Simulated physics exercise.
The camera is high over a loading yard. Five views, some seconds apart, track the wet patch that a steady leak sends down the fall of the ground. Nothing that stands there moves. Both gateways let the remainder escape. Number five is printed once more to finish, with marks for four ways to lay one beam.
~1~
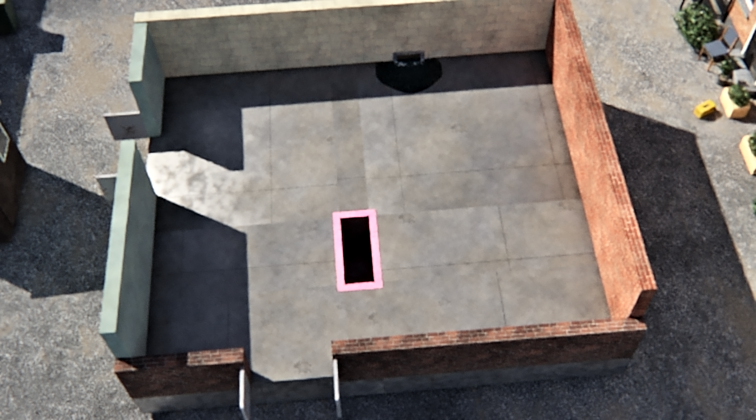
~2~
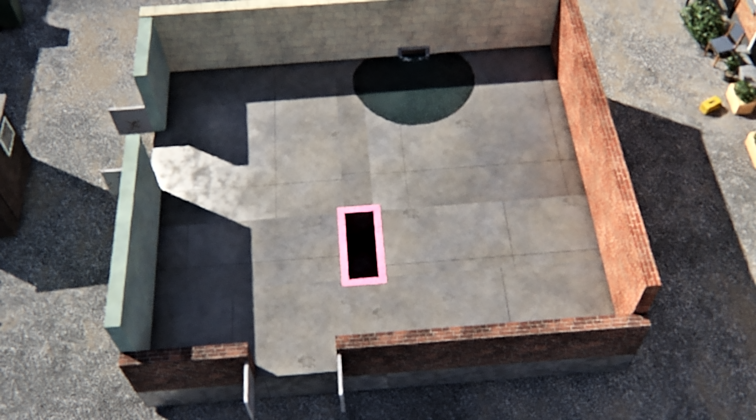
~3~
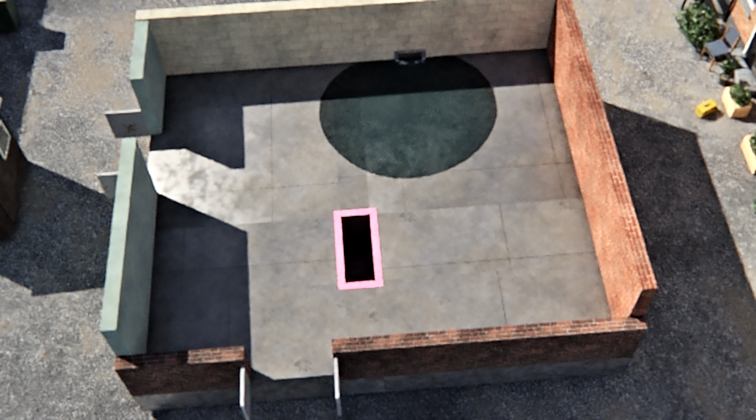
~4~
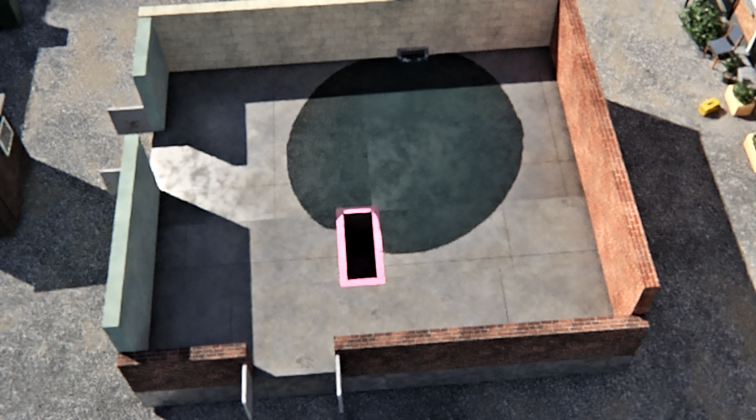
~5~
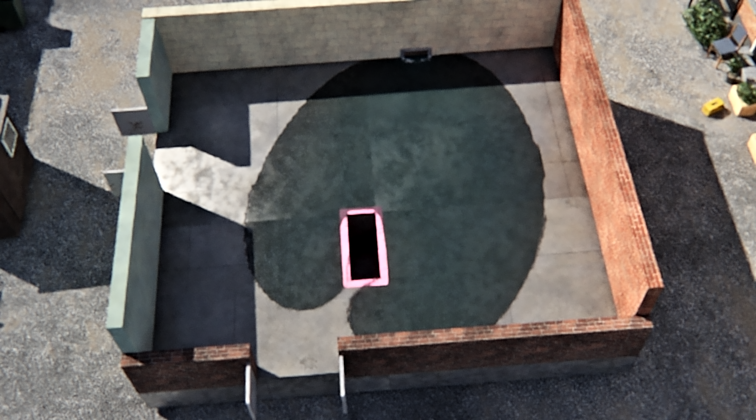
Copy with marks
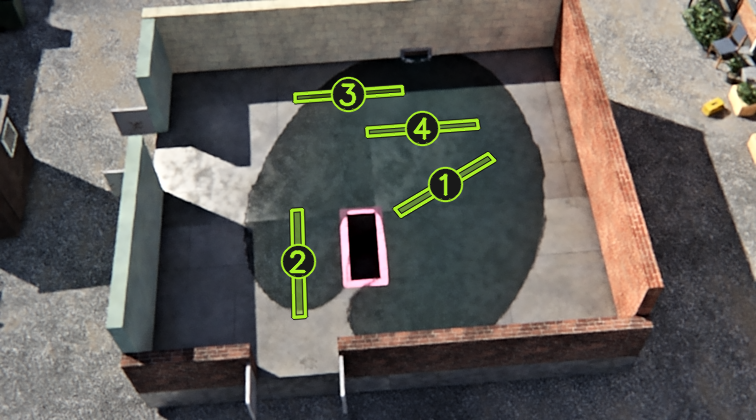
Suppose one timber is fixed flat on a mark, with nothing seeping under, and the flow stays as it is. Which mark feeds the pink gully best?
Position 1.
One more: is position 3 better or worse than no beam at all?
It is worse.
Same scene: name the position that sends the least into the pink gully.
The answer is 4.
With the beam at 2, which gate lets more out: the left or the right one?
The right gate.
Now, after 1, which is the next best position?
That would be 2.
On the marked copy, 1 from (397, 212) to (491, 157); 2 from (299, 316) to (296, 209); 3 from (295, 97) to (402, 90); 4 from (367, 132) to (477, 124).
For position 1, about 53 % of the stream goes into the pink gully, about 45 % out by the gates.
For position 2, about 30 % of the stream goes into the pink gully, about 65 % out by the gates.
For position 3, about 20 % of the stream goes into the pink gully, about 77 % out by the gates.
For position 4, about 7 % of the stream goes into the pink gully, about 91 % out by the gates.
